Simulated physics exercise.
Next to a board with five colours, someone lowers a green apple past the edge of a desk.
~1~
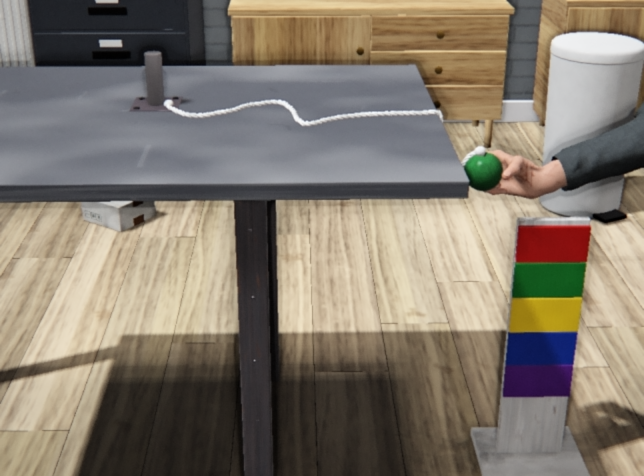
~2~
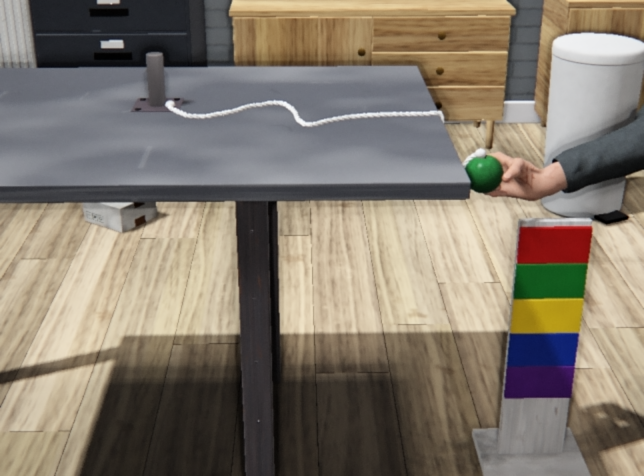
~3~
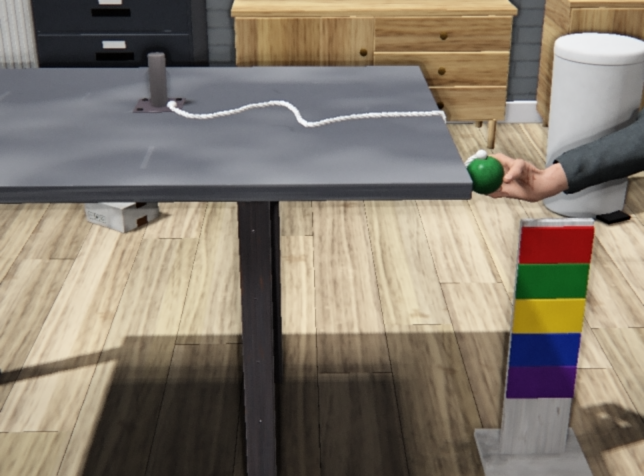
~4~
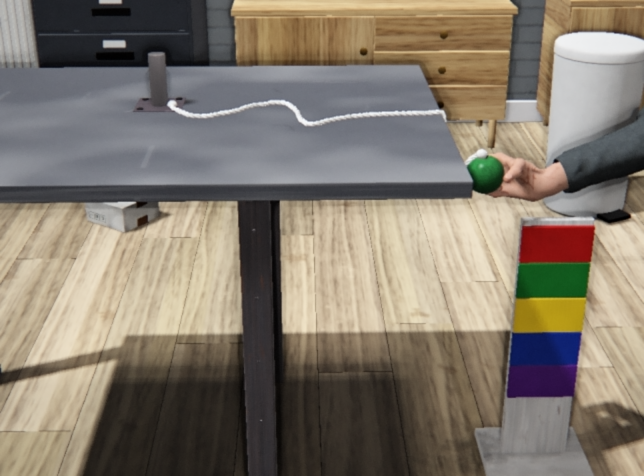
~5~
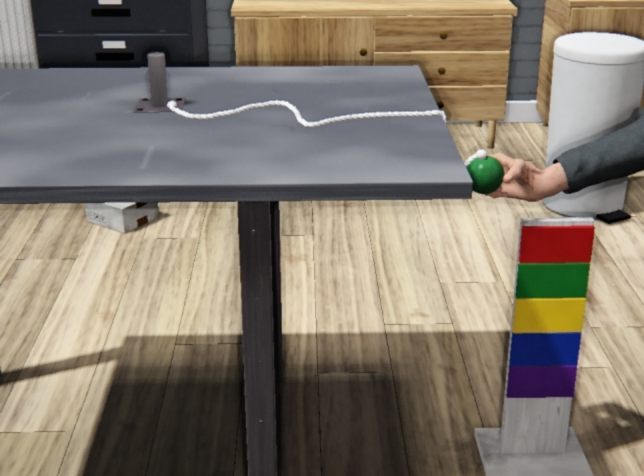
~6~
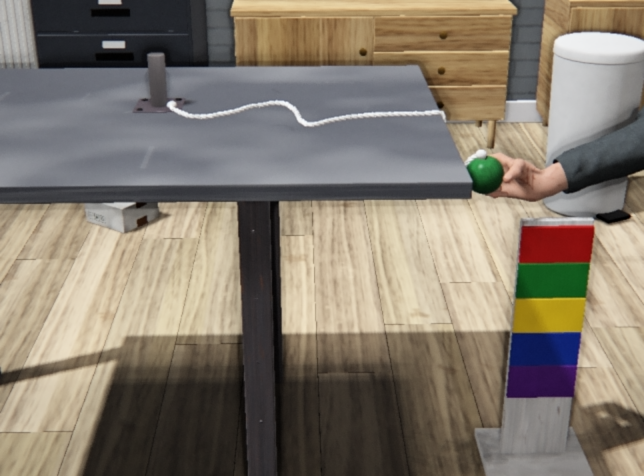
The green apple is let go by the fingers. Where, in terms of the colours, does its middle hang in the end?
The yellow one.
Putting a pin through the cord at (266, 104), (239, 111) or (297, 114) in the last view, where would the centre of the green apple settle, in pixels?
For the three tries you'd see (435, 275), (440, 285) and (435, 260).
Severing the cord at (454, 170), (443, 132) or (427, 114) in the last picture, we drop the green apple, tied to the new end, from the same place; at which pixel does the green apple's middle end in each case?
The pixels are (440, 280), (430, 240) and (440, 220), in the order of the tries.
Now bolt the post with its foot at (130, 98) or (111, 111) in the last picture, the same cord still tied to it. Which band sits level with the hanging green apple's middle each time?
Try one - green; try two - green.
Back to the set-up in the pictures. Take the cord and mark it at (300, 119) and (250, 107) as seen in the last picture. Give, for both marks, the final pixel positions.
One ends up around (379, 111), the other around (287, 108).
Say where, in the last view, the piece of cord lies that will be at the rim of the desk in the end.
Pixel (347, 118).
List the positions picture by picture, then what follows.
In the first frame, green apple (484, 171); red (554, 245); green (550, 281); yellow (546, 316); blue (542, 350); purple (538, 382).
In the second frame, green apple (484, 174); cord through (187, 116) (255, 106) (298, 119) (365, 116) (441, 122).
In the third frame, green apple (485, 175).
In the fourth frame, green apple (485, 174); cord through (189, 115) (257, 105) (300, 118) (367, 115) (443, 121).
In the fifth frame, green apple (485, 175).
In the sixth frame, green apple (484, 175); cord through (188, 116) (256, 106) (300, 119) (366, 116) (442, 122).
Soon after, apple near (472, 315); level with yellow.
After that, apple near (403, 302); level with yellow.
And then, apple near (446, 309); level with yellow.
In the end, apple near (434, 309); level with yellow. Its middle rests at the yellow band.
